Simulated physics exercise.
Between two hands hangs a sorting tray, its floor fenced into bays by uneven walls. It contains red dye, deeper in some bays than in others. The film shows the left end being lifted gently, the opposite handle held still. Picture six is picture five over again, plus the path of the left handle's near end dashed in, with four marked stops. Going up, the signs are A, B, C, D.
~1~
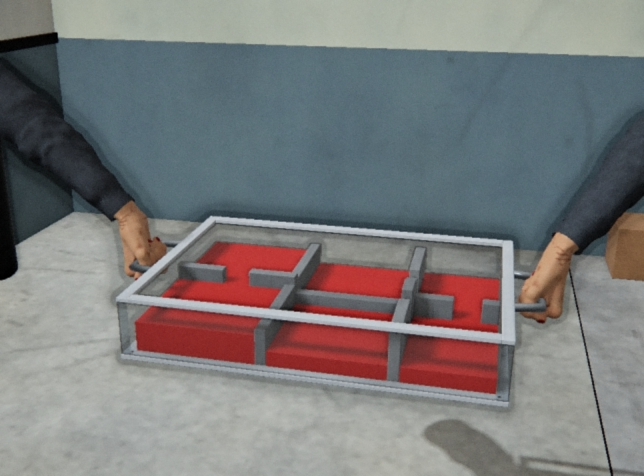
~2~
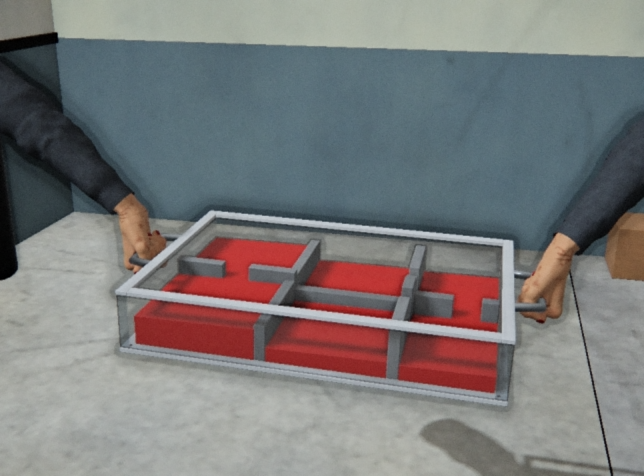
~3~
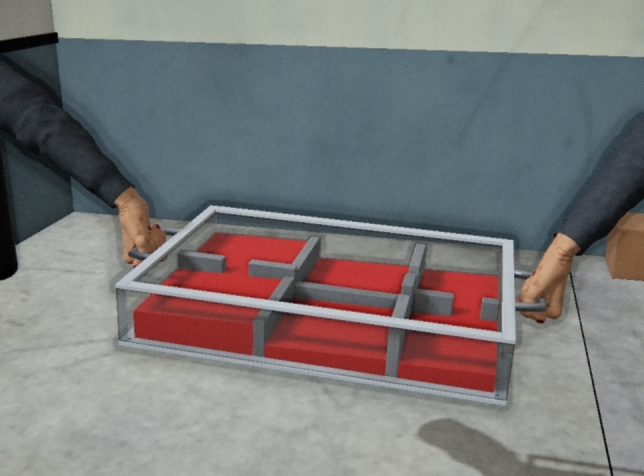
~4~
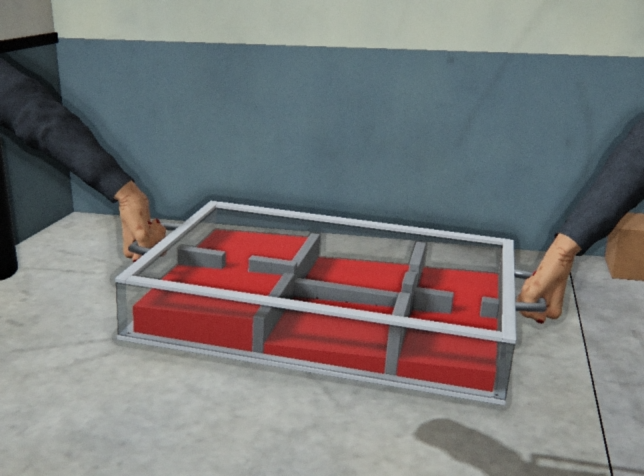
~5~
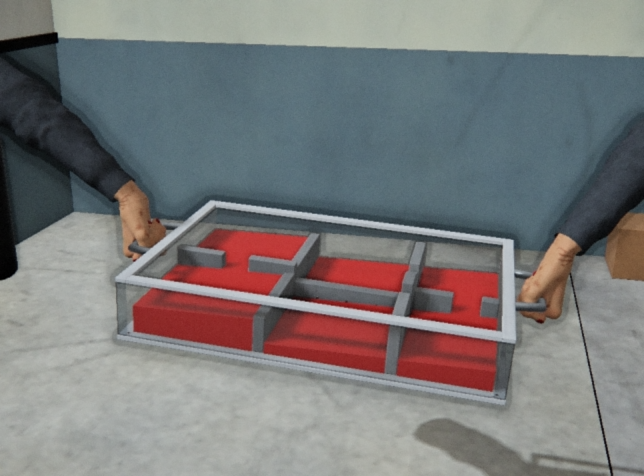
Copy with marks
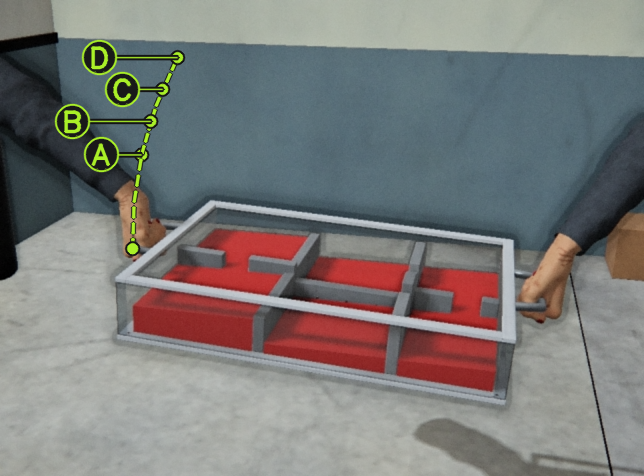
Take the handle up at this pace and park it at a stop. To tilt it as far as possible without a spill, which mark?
Go for A.
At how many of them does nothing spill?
One of them.
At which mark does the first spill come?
B.
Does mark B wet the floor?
Yes, it does.
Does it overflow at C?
Yes, that goes wrong.
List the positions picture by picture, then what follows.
The tray is level; deepest in the front left bay, at (217, 304), shallowest in the back middle; left handle at (148, 255), in the first frame.
Tipped about 1° down to the right; no wall is crossed; left handle at (148, 249), in the second frame.
Tipped about 2° down to the right; no wall is crossed; left handle at (148, 242), in the third frame.
Tipped about 3° down to the right; no wall is crossed; left handle at (148, 237), in the fourth frame.
Tipped about 3° down to the right; deepest in the front left bay, at (216, 289), shallowest in the back middle; left handle at (148, 236), in the fifth frame.
On the marked copy, A at (141, 154); B at (150, 121); C at (162, 89); D at (177, 57).
If A is chosen, nothing spills; the back right bay holds the most.
If B is chosen, about 13 % goes over the rim.
If C is chosen, about 30 % goes over the rim.
If D is chosen, about 41 % goes over the rim.
